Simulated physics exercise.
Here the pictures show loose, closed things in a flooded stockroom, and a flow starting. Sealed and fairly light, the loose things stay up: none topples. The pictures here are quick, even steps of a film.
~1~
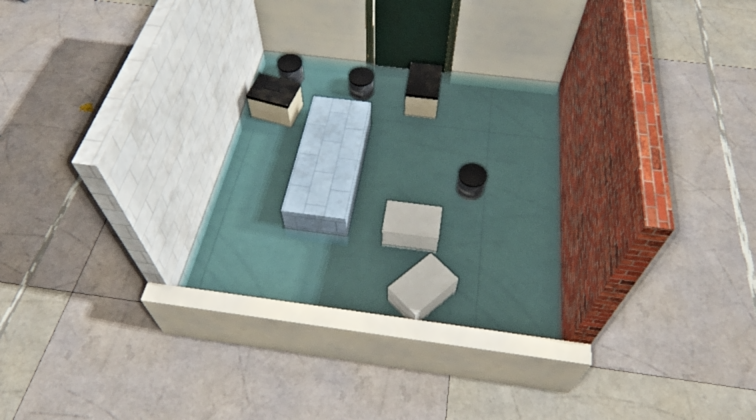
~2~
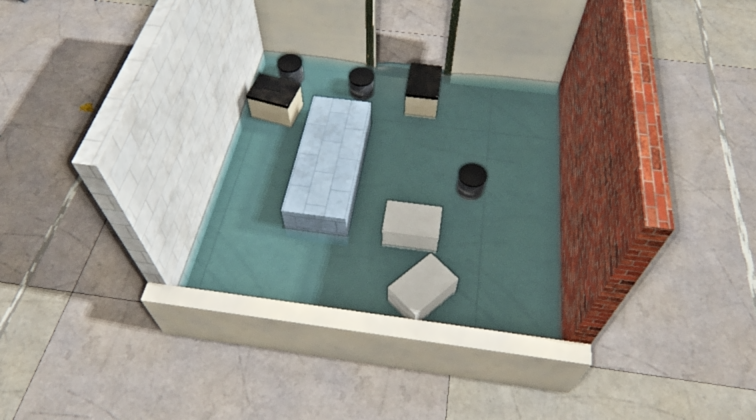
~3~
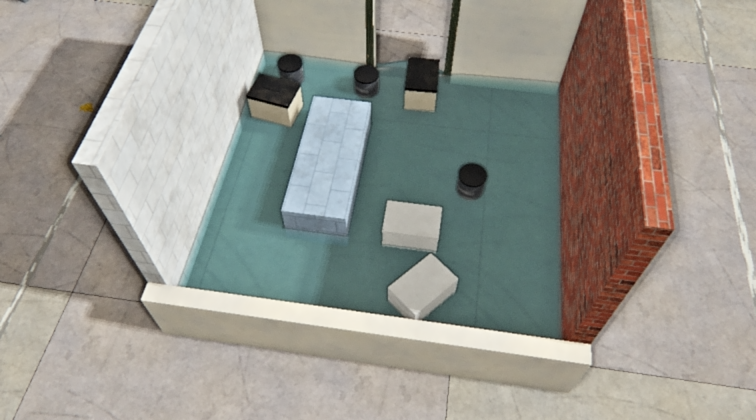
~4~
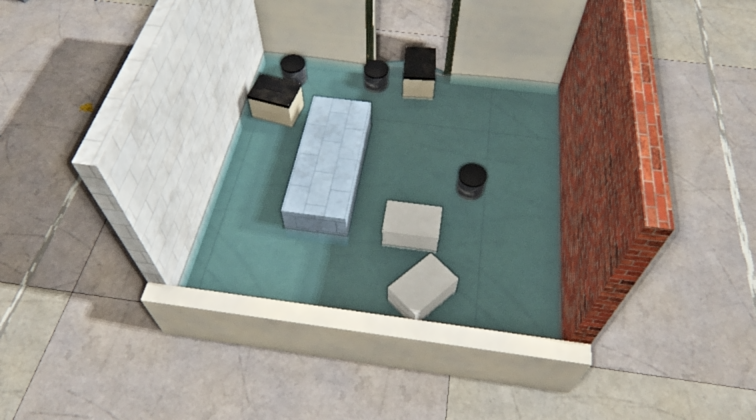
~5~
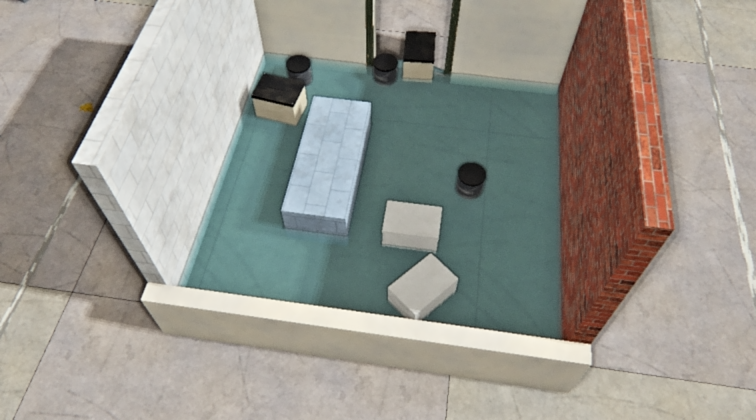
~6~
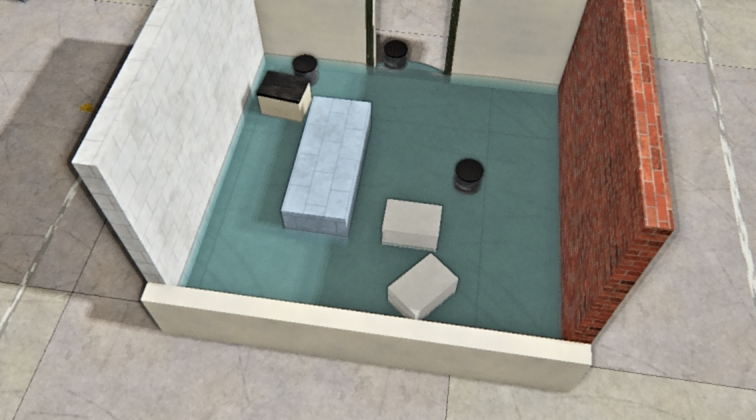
In the video, a dark green panel disappears from a flooded room's back wall, then a black-topped box drifts through the gap and out of sight as a black pail moves into the opening and others shift slightly.
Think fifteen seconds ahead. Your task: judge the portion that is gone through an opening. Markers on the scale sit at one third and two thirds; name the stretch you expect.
Well, what gets flushed out makes up a share of two thirds plus.
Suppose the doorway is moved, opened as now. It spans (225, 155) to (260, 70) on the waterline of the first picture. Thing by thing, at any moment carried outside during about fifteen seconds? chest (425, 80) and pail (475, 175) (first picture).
Listed in order, the pair end up carried off and trapped.
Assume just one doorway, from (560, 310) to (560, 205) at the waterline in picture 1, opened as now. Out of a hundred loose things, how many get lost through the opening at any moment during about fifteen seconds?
Roughly 60 in a hundred.
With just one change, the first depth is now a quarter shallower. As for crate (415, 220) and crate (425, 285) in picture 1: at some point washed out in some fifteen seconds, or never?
Held back, held back.
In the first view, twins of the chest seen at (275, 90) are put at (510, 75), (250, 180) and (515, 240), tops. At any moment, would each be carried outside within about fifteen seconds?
Outcome for each, listed in order: Leaves, does not leave, does not leave.
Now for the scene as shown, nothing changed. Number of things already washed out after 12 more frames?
That makes 3.
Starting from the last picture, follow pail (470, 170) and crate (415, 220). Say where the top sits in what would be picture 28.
Approximately (429, 72), then (411, 132).
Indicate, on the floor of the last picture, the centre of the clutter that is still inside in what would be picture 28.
On the floor of the last picture, roughly (423, 168).
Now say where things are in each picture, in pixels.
A pail at (361, 76), afloat; a pail at (290, 62) floats; 0 of 7 have shifted, in the first picture.
A pail at (361, 76), afloat; a pail at (290, 62), afloat; 0 of 7 have shifted, in the second picture.
A pail at (366, 74) floats, close to its start; a pail at (290, 63) floats; 2 of 7 have shifted, in the third picture.
A pail at (376, 68), afloat, close to its start; a pail at (293, 63), afloat, close to its start; 2 of 7 have shifted, in the fourth picture.
A pail at (385, 62) floats, a stride from its start; a pail at (298, 63) floats, close to its start; 4 of 7 have shifted, in the fifth picture.
A pail at (396, 48), afloat, a stride from its start; a pail at (305, 63), afloat, close to its start; 5 of 7 have shifted, in the sixth picture.
A moment on, 2 of 7 are out; 5 afloat.
Next, 3 of 7 are out; 4 afloat.
Later, 4 of 7 are out; 3 afloat.
In the end, 5 of 7 are out; 2 afloat.
